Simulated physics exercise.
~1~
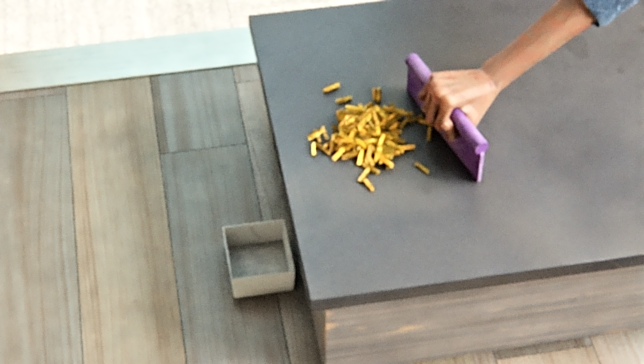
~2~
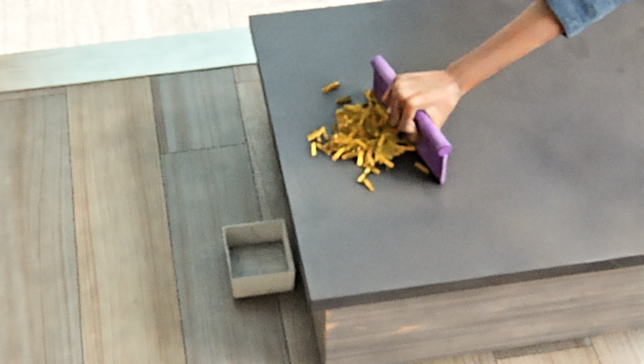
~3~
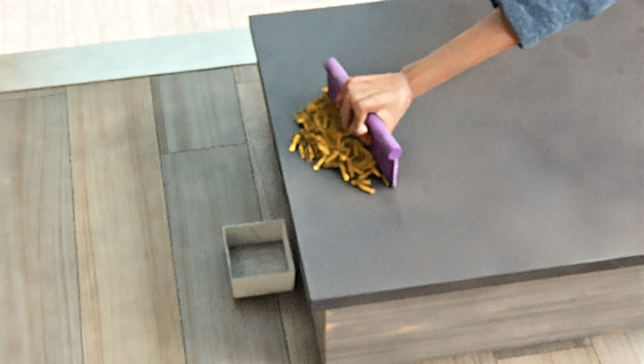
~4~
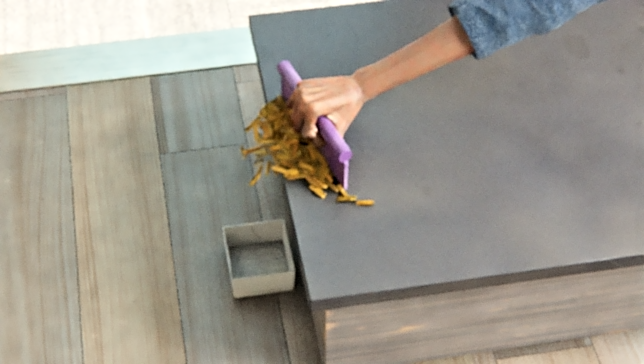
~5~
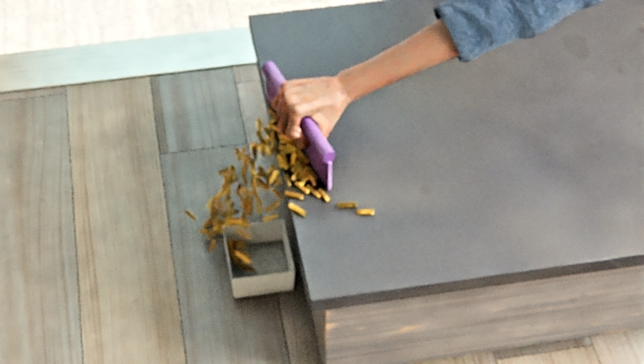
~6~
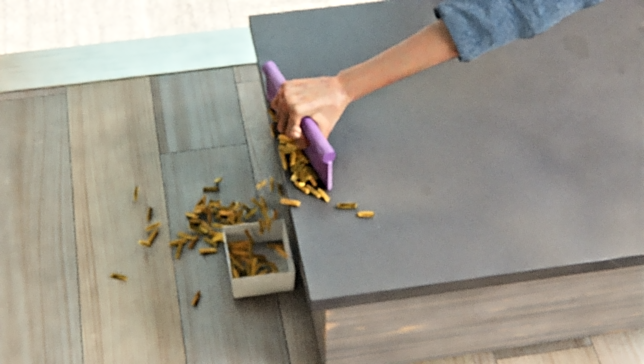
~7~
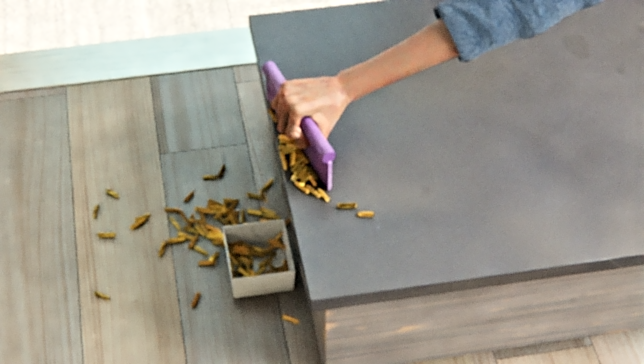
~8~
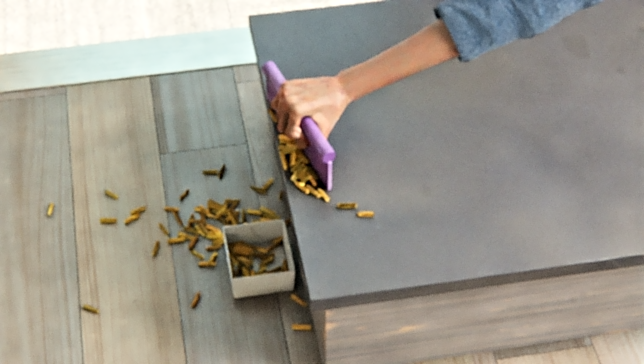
On a dark tabletop, a hand pushes dry pasta leftward with a purple scraper, some landing in a tin, many scattering across floorboards.
